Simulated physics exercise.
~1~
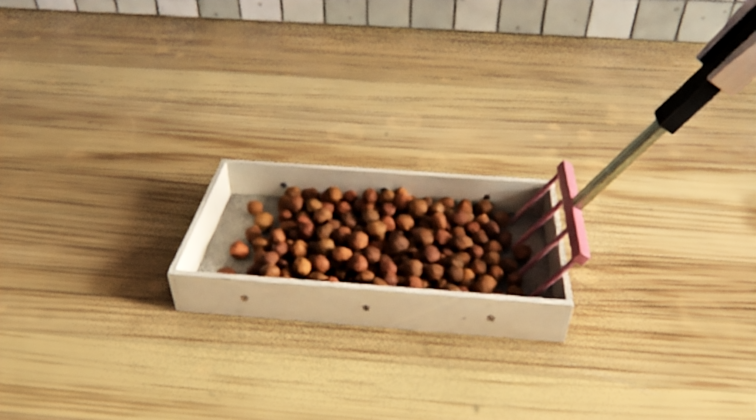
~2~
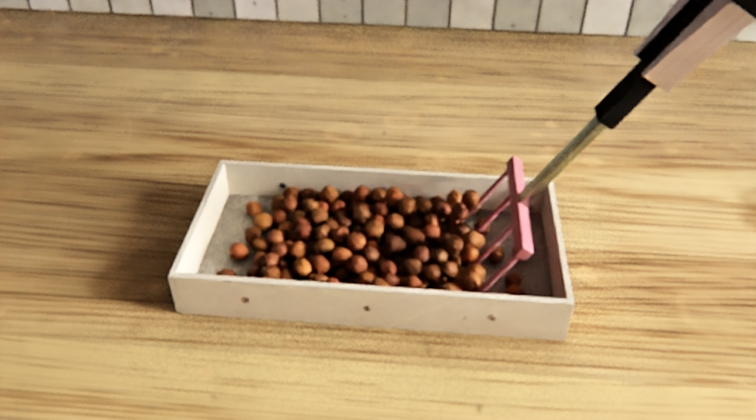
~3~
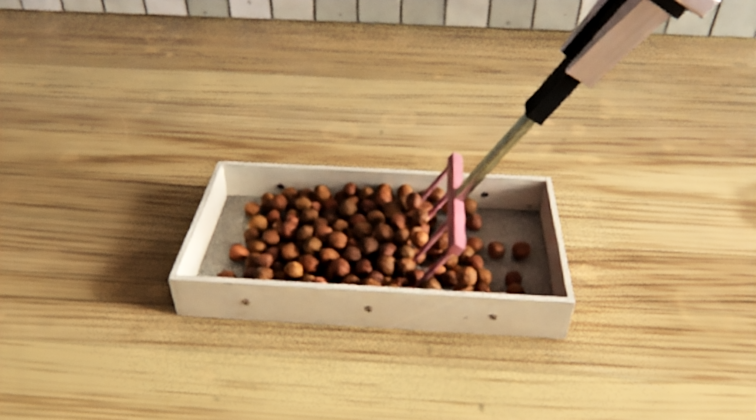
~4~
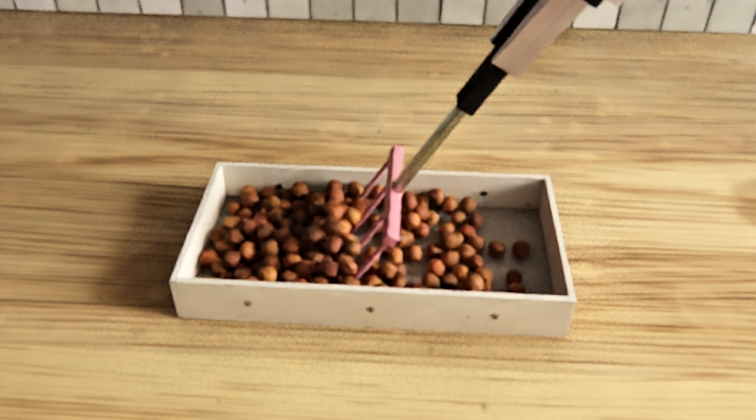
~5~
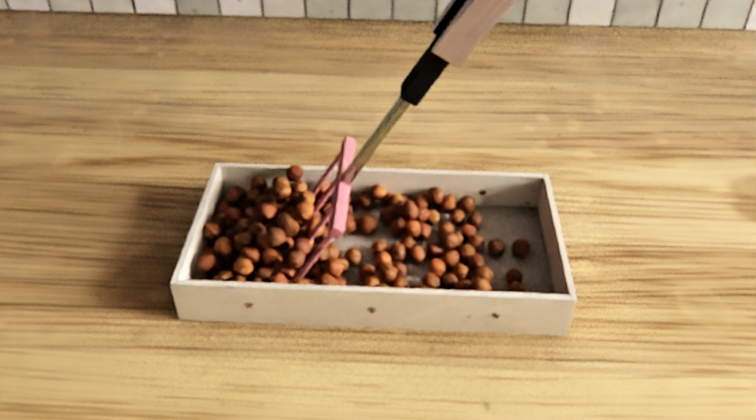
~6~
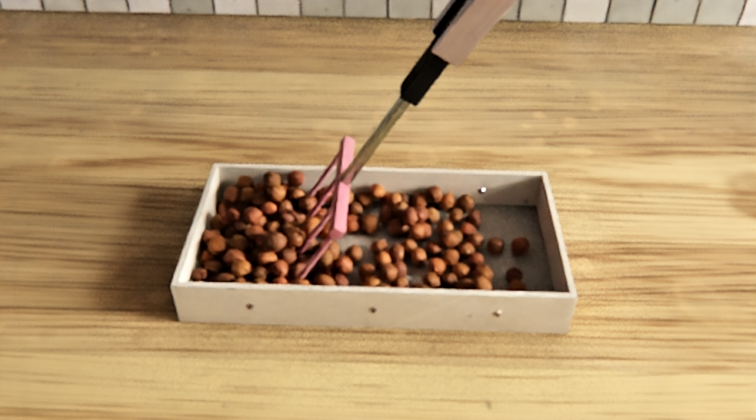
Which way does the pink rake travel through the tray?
The rake moves to the left, pushing many of the hazelnuts toward the left end of the tray.
On a wooden surface, a pink rake drags hazelnuts left through a tray and stops.
